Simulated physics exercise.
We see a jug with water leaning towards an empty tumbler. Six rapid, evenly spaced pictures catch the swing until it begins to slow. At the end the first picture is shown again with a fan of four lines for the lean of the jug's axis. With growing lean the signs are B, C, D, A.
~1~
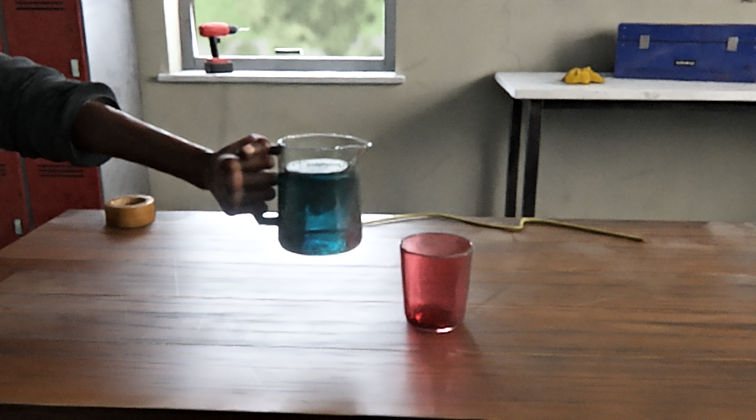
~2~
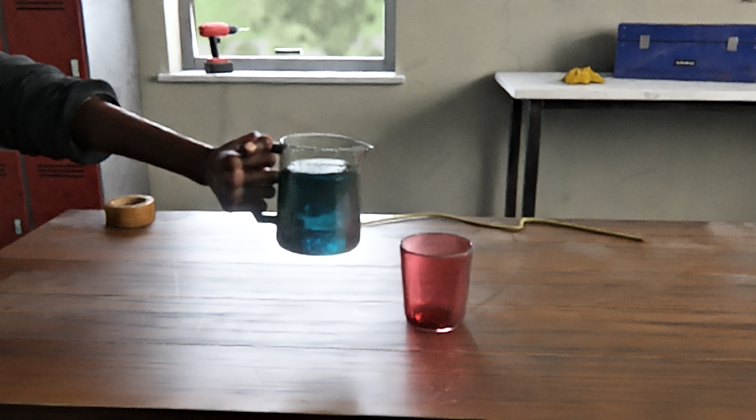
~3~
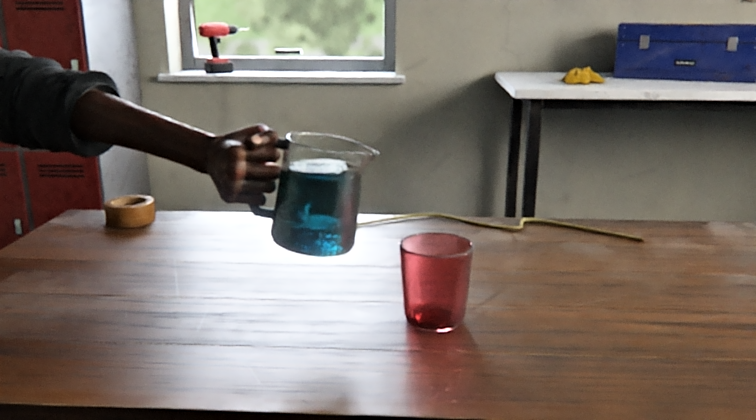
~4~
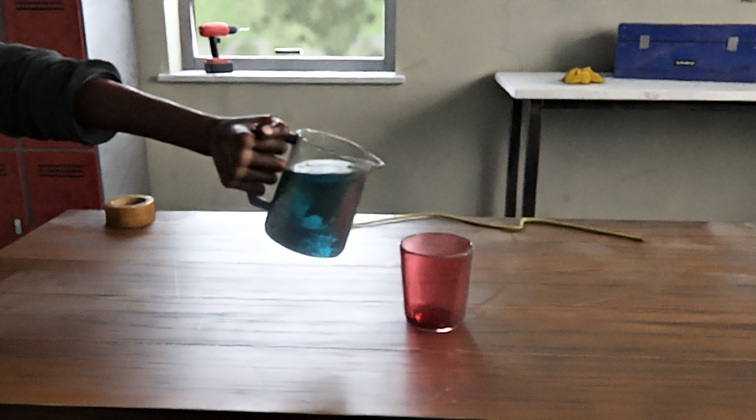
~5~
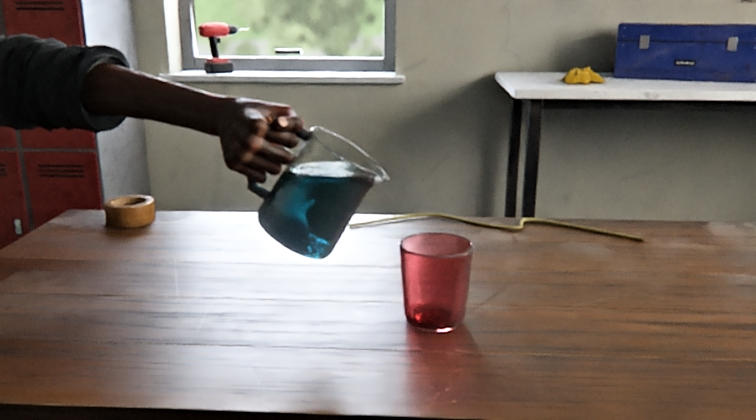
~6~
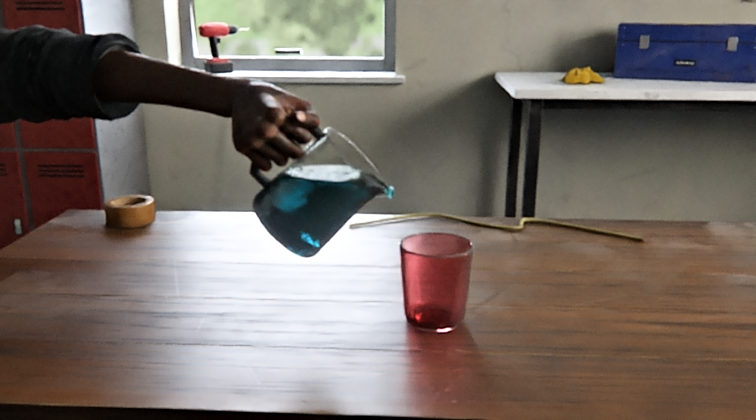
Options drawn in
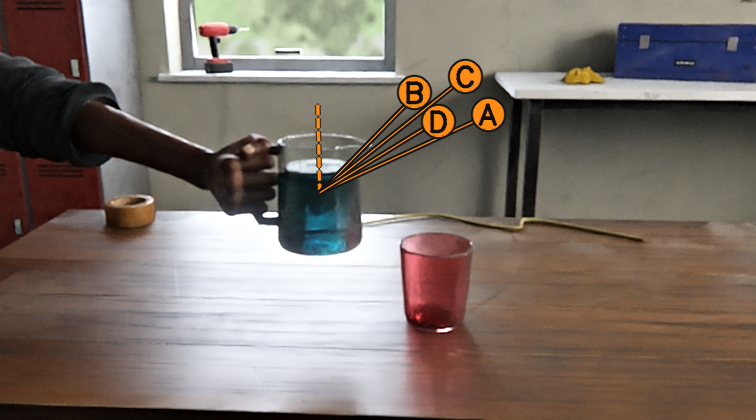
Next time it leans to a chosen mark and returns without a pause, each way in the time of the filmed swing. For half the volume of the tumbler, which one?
The answer is mark A.
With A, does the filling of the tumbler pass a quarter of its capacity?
Yes.
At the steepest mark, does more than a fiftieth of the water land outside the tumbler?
No.
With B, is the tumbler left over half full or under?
Under.
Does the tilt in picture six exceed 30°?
Yes, it does.
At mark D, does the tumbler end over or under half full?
Under.
On the marked copy, A at (473, 121); B at (404, 106); C at (452, 87); D at (422, 129).
Choosing A, the tumbler ends with about 48 % of what it can hold.
Choosing B, the tumbler ends with about 12 % of what it can hold.
Choosing C, the tumbler ends with about 21 % of what it can hold.
Choosing D, the tumbler ends with about 32 % of what it can hold.
